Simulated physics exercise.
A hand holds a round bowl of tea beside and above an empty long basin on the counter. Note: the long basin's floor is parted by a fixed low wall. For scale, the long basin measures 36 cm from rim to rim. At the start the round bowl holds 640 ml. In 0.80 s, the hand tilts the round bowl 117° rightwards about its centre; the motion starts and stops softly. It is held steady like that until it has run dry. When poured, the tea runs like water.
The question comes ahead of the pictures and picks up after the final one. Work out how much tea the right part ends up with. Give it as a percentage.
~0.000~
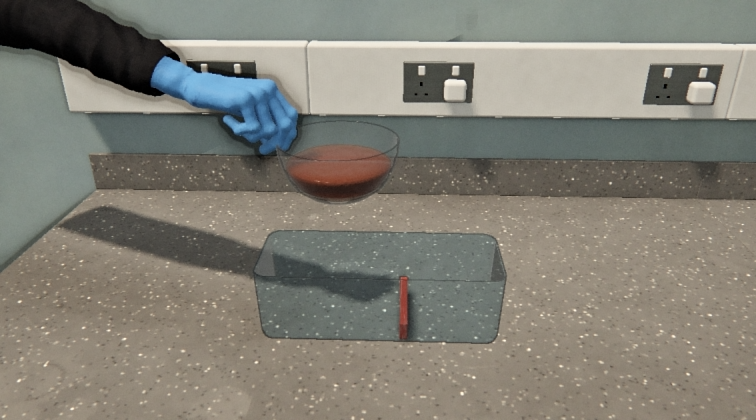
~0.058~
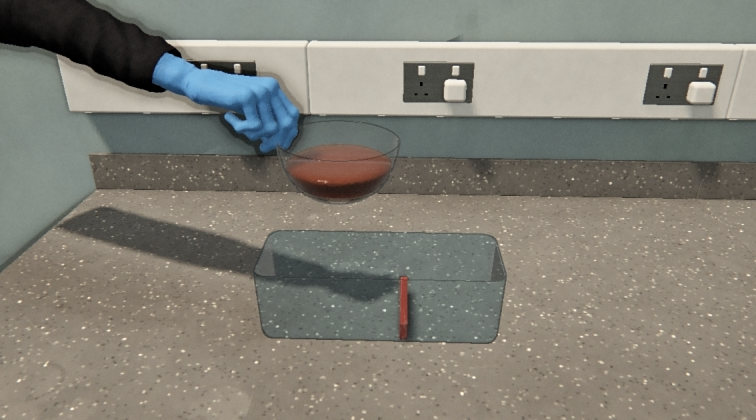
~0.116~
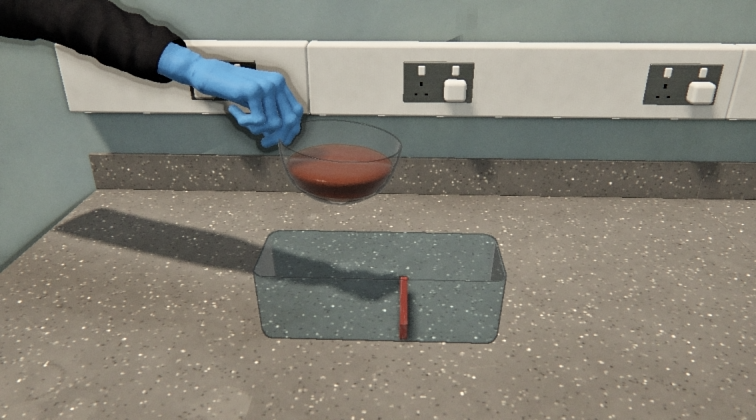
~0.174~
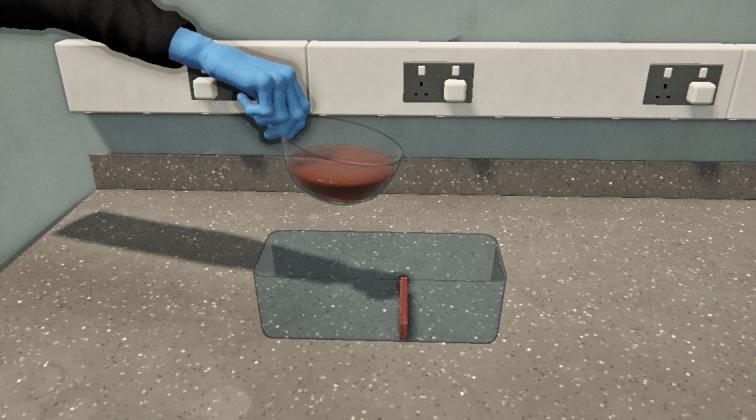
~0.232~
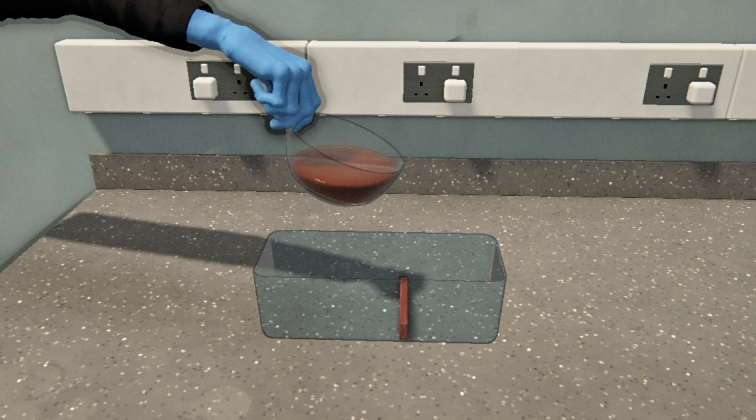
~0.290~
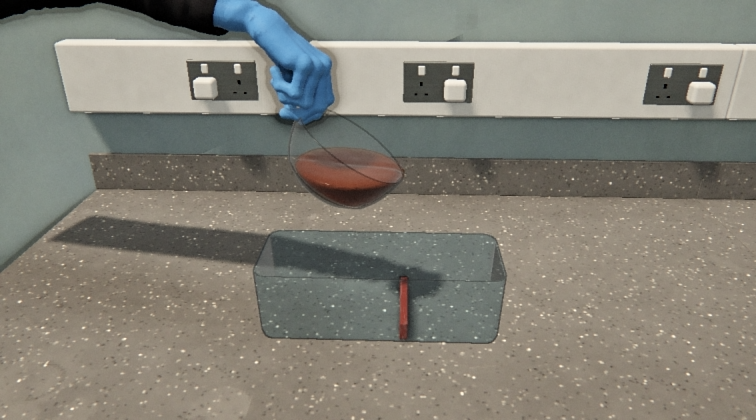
I would put it at 58 per cent.
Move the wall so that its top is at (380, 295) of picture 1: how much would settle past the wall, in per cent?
Estimate: About 80 percent.
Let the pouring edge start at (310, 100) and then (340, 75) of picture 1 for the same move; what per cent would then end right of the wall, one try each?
Try 1: Approx. 25 %; try 2: Approx. 20 %.
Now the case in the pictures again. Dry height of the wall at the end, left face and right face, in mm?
I'd say some 20 mm on the left and some 8 mm on the right.
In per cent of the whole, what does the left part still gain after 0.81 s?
I'd put it at some 8 percent.
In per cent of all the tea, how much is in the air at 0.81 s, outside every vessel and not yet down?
Roughly 3 %.
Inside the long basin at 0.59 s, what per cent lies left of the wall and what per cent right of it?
Around 1 on the left and around 52 on the right.
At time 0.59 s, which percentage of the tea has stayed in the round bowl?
I reckon about 14 in a hundred is still held.
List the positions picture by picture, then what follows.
In the first picture, tilt 0°; pouring edge (399, 141); surface from (286, 159) to (393, 161); the long basin's rim runs from (262, 253) to (501, 258); the wall's top is at (404, 300).
In the second picture, tilt 2°; pouring edge (400, 143); surface from (286, 159) to (393, 161).
In the third picture, tilt 6°; pouring edge (401, 147); surface from (287, 158) to (394, 163).
In the fourth picture, tilt 13°; pouring edge (403, 155); surface from (289, 157) to (395, 165).
In the fifth picture, tilt 23°; pouring edge (404, 165); surface from (291, 156) to (399, 167).
In the sixth picture, tilt 34°; pouring edge (402, 177); surface from (295, 157) to (398, 168); 1 per cent is over the edge.
Then, 0.59 s in, the tilt is 99° and 14 per cent is still to pour, 1 is left of the wall and 52 right of it.
Then, 0.81 s in, the tilt is 117° and 0 per cent is still to pour, 33 is left of the wall and 63 right of it.
Then, 1.05 s in, the tilt is 117° and 0 per cent is still to pour, 39 is left of the wall and 60 right of it.
Then, 1.30 s in, the tilt is 117° and 0 per cent is still to pour, 41 is left of the wall and 58 right of it.
Finally, 41 per cent lies left of the wall, 58 right of it and 1 outside.
